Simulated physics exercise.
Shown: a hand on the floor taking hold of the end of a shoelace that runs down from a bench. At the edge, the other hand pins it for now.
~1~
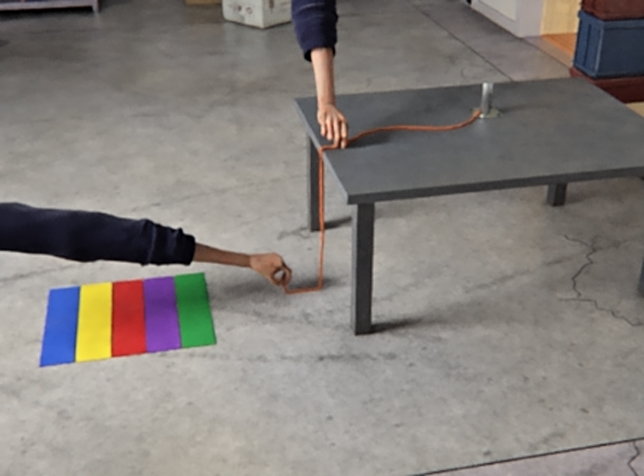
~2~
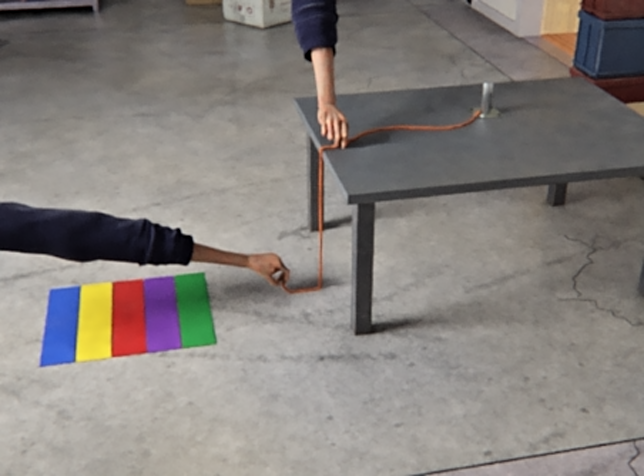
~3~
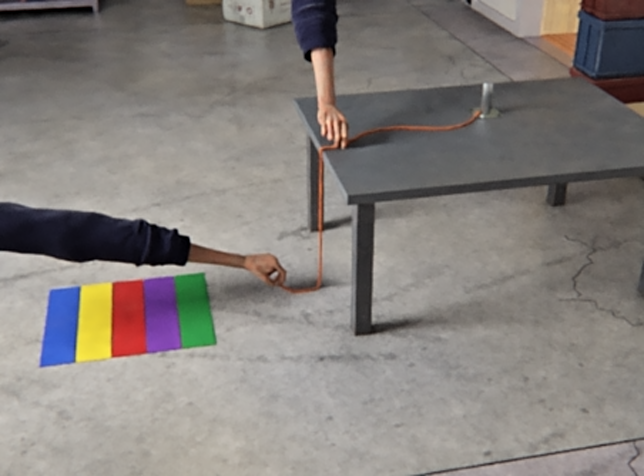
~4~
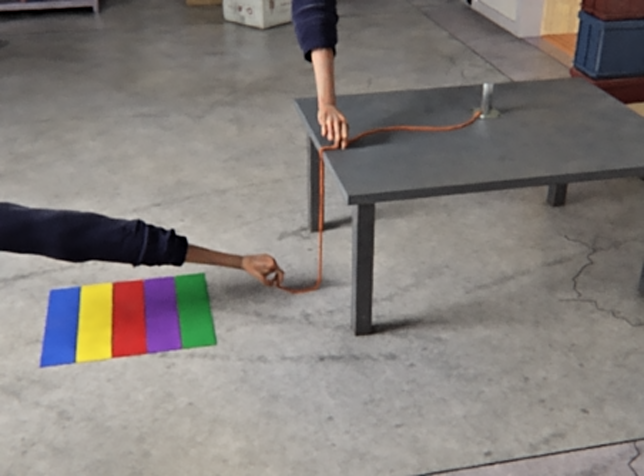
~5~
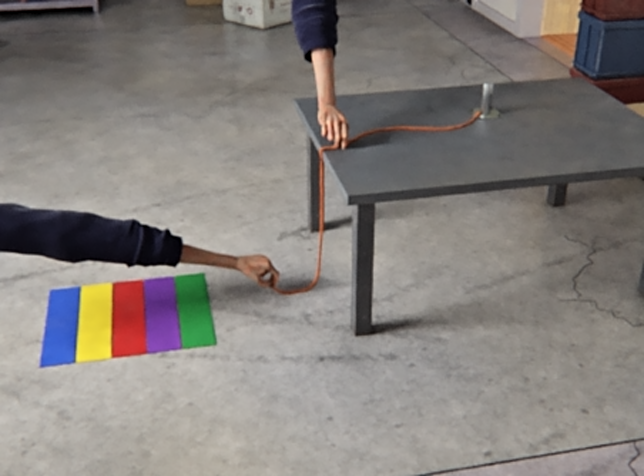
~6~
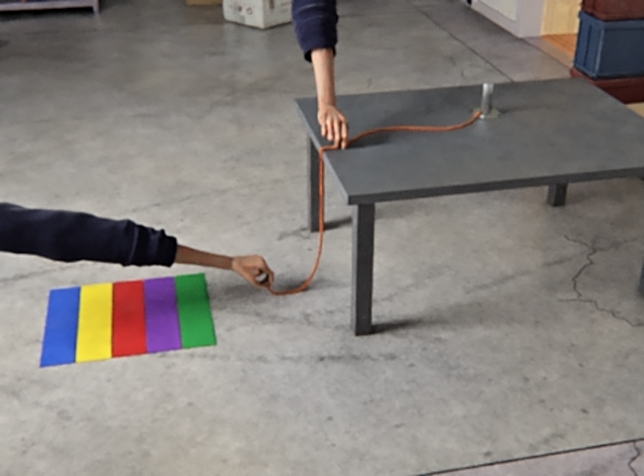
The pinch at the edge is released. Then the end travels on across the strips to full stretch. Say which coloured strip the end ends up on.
It ends up on the purple strip.
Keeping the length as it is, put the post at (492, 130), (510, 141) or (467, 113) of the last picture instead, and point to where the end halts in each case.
Near (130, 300); near (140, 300); near (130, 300).
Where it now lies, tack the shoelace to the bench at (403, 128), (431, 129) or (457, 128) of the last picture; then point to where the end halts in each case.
First (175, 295), next (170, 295), last (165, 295).
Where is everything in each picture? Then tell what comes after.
End (283, 283); green (197, 332); purple (164, 336); red (129, 340); yellow (94, 345); blue (58, 349), in the first picture.
End (281, 283); shoelace through (470, 122) (413, 128) (359, 136) (321, 163) (321, 220) (320, 277), in the second picture.
End (278, 284), in the third picture.
End (275, 284); shoelace through (470, 122) (413, 128) (359, 137) (322, 163) (321, 221) (320, 278), in the fourth picture.
End (270, 285), in the fifth picture.
End (266, 285); shoelace through (470, 122) (413, 128) (359, 137) (322, 163) (322, 221) (310, 278), in the sixth picture.
Soon after, end near (202, 293); over green.
After that, end near (172, 296); over purple.
At the stop, end near (155, 298); over purple. It gets as far as the purple strip.
